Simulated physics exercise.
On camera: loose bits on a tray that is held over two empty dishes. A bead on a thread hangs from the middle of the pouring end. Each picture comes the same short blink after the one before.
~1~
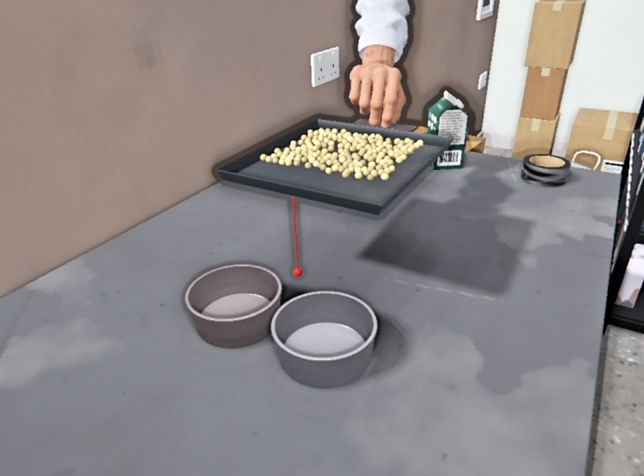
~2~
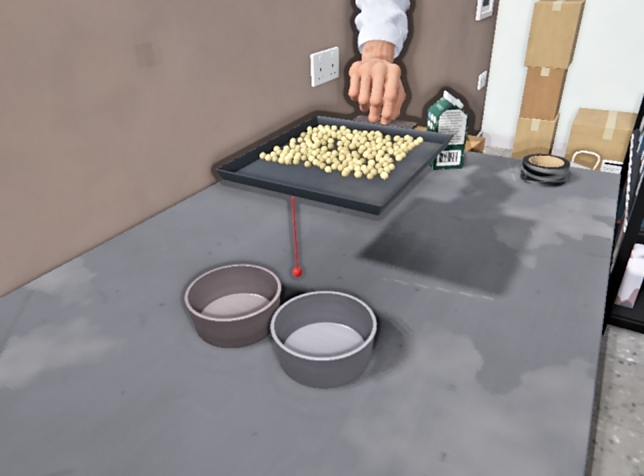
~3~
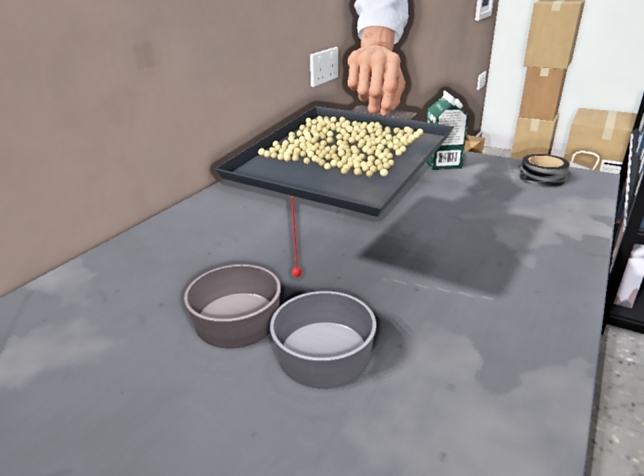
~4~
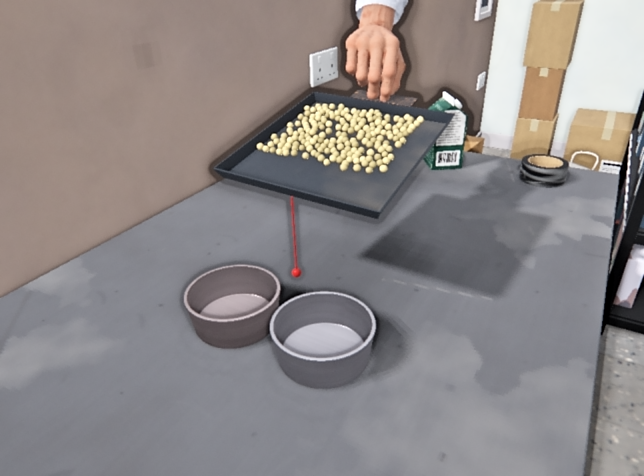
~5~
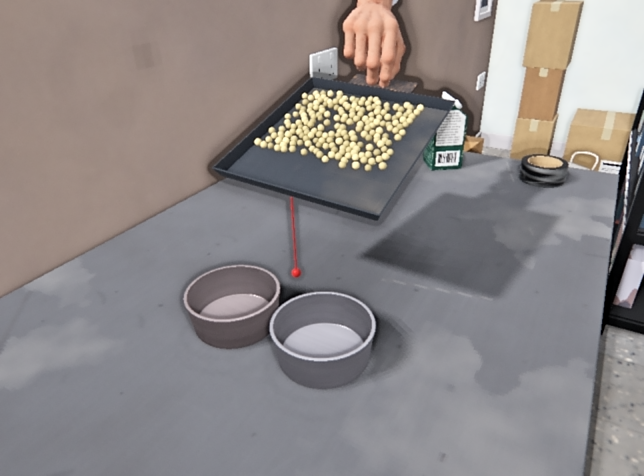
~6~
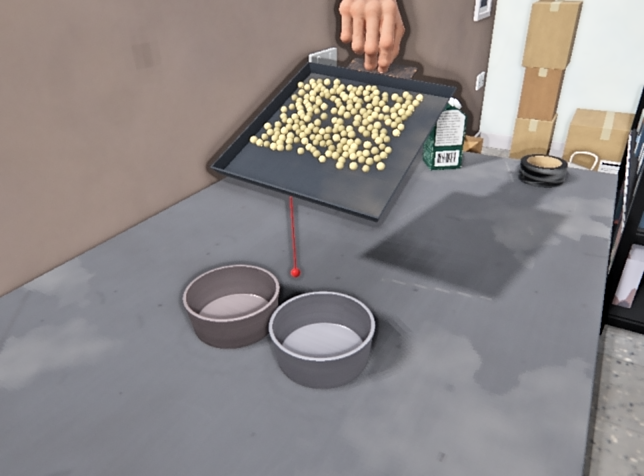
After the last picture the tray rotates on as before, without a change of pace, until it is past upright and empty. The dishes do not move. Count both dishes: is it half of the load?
Together they catch over half.
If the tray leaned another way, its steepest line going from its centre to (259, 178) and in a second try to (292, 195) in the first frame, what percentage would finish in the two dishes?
In turn 40 and 90 in a hundred.
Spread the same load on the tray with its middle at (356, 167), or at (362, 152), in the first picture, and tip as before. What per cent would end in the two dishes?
First some 80, then 80 per cent.
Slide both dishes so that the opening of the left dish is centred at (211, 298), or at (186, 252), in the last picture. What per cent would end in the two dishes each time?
In turn 60 and 0 in a hundred.
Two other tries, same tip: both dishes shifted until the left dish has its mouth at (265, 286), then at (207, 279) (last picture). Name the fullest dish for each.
At the first place the right dish, at the second the right one.
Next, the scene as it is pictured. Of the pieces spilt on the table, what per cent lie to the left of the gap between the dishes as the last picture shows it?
About 40 per cent.
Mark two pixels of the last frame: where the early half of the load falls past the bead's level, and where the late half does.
Around (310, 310) and then (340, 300).
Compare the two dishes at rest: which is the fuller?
It is the dish on the right.
Shortly afterwards, tray tipped steeply; near a third on the tray; near a quarter in the right dish; a little in the left dish; only a few outside both; near a third in the air.
Next, tray tipped past a quarter turn; near two thirds in the right dish; a little in the left dish; near a quarter outside both; only a few in the air.
Some moments later, tray tipped past a quarter turn; near two thirds in the right dish; a little in the left dish; near a quarter outside both.
In the end, tray tipped past a quarter turn; near two thirds in the right dish; a little in the left dish; near a quarter outside both.
